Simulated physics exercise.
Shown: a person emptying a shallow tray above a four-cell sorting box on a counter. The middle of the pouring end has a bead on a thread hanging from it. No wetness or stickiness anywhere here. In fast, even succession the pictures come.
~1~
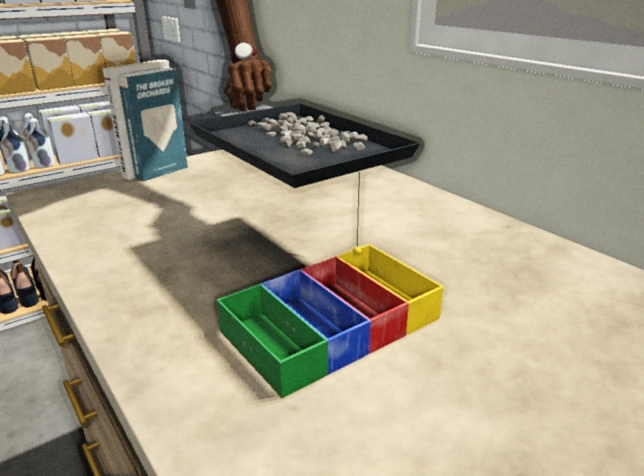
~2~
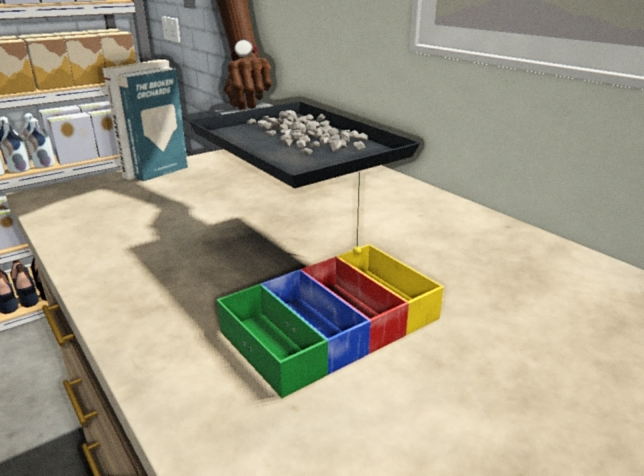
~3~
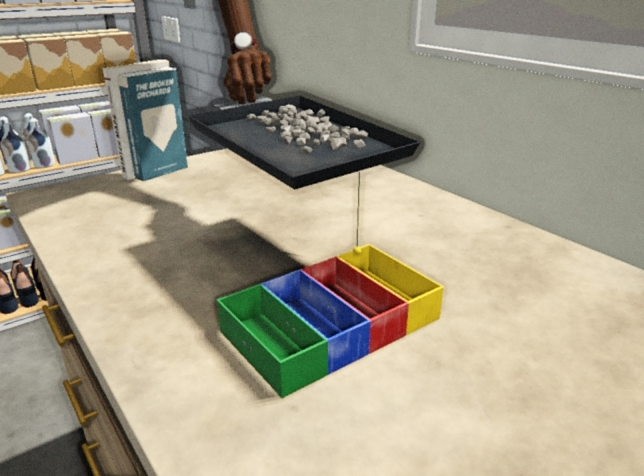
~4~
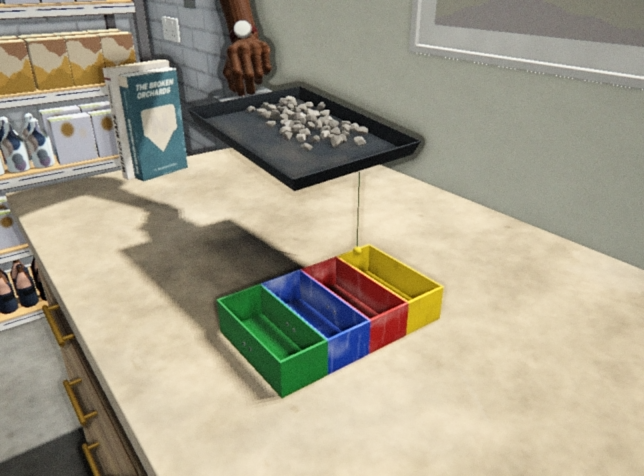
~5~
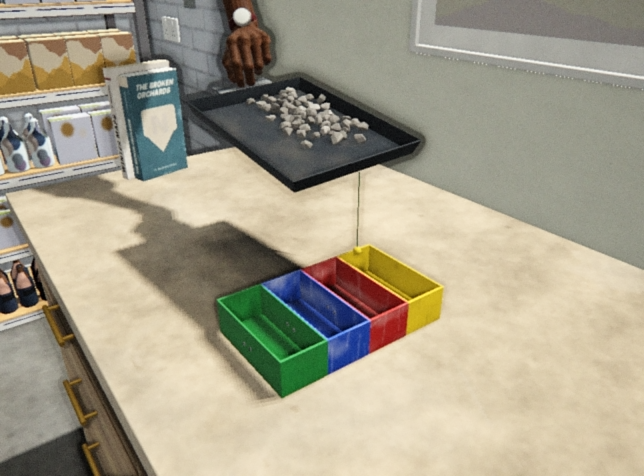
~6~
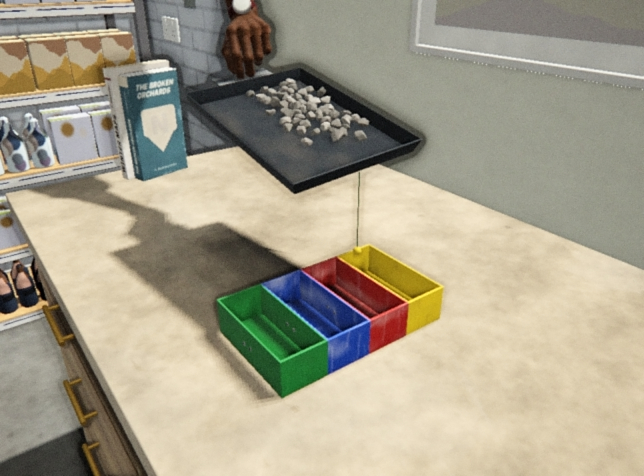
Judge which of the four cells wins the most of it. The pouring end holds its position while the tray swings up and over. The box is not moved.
Most goes to the blue cell.
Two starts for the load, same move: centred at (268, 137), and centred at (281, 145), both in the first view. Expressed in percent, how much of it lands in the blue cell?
You'd see roughly 70 per cent first and roughly 80 per cent second.
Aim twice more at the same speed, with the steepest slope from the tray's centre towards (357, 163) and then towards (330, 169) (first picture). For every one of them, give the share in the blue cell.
I'd put it at some 0 % and then some 20 %.
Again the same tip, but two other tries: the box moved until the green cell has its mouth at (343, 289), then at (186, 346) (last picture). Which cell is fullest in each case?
That green cell first, the cell in yellow second.
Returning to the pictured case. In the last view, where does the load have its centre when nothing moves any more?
I'd place the middle at about (320, 323).
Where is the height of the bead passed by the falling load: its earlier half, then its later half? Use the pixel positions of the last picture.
For the early half I get (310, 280), and for the late half (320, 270).
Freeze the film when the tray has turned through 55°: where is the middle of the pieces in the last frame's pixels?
Around (322, 175).
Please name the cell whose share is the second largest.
Second: Red.
Soon, tray tipped steeply; most on the tray; a stray few in the blue cell; a small part falling or outside the box.
A while on, tray tipped right over; about a quarter on the tray; about a quarter in the blue cell; a small part in the red cell; a small part in the green cell; about a quarter falling or outside the box.
Towards the end, tray tipped past a quarter turn; about two thirds in the blue cell; about a third in the red cell; a small part in the green cell; a stray few in the yellow cell.
Finally, tray tipped past a quarter turn; about two thirds in the blue cell; about a third in the red cell; a small part in the green cell; a stray few in the yellow cell.
